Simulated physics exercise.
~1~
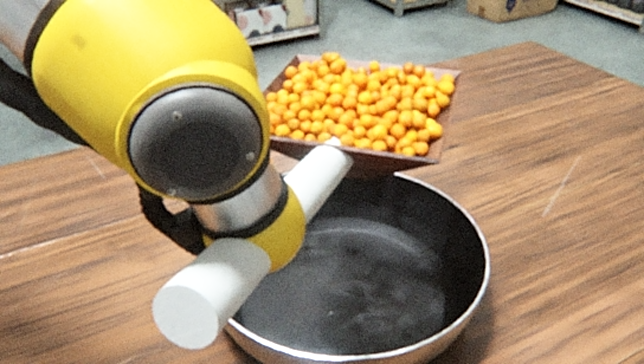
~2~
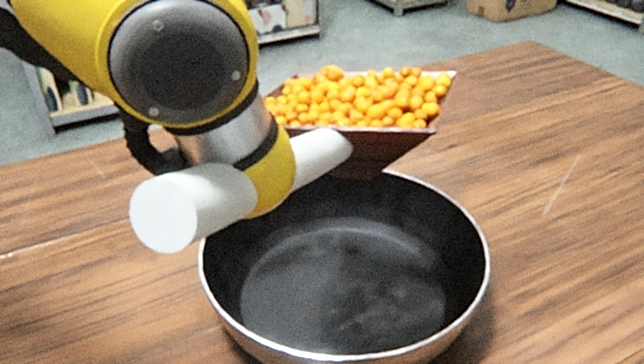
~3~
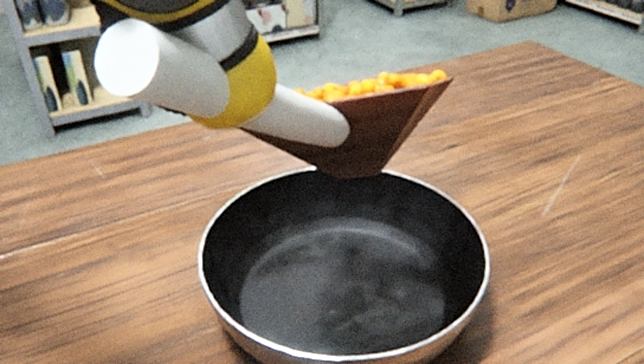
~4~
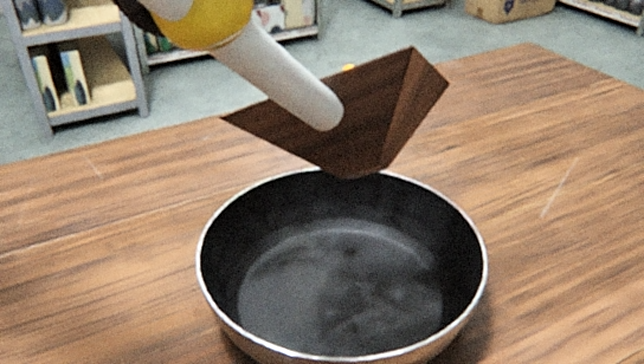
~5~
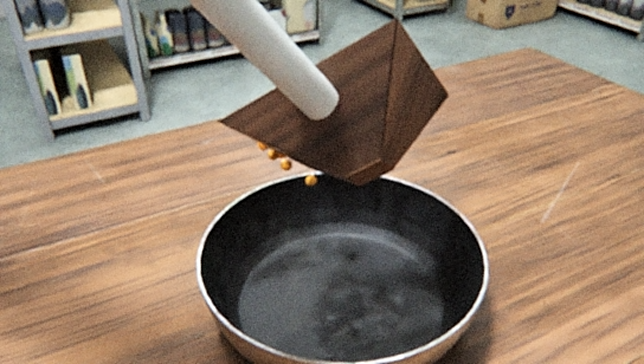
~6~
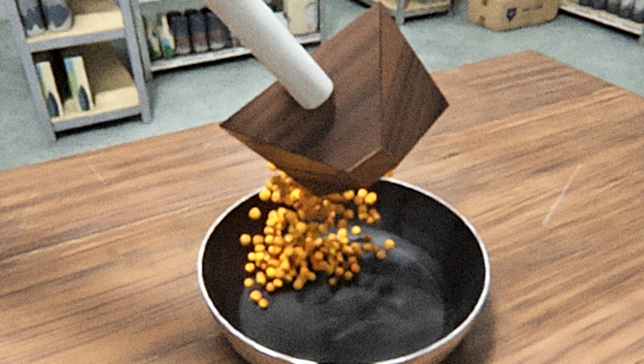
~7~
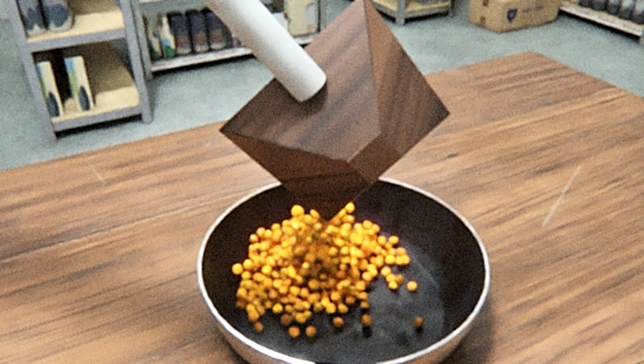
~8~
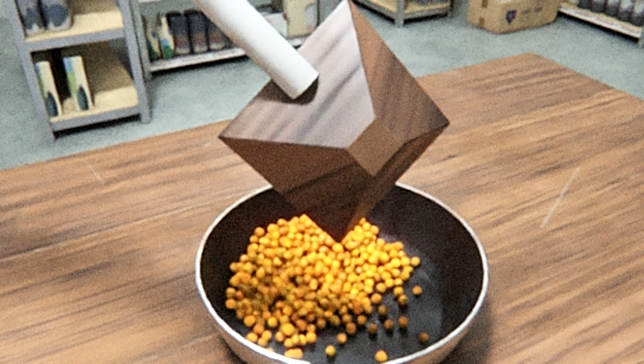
A robot arm tips a brown scoop, pouring small orange pieces into a heap in the pan.
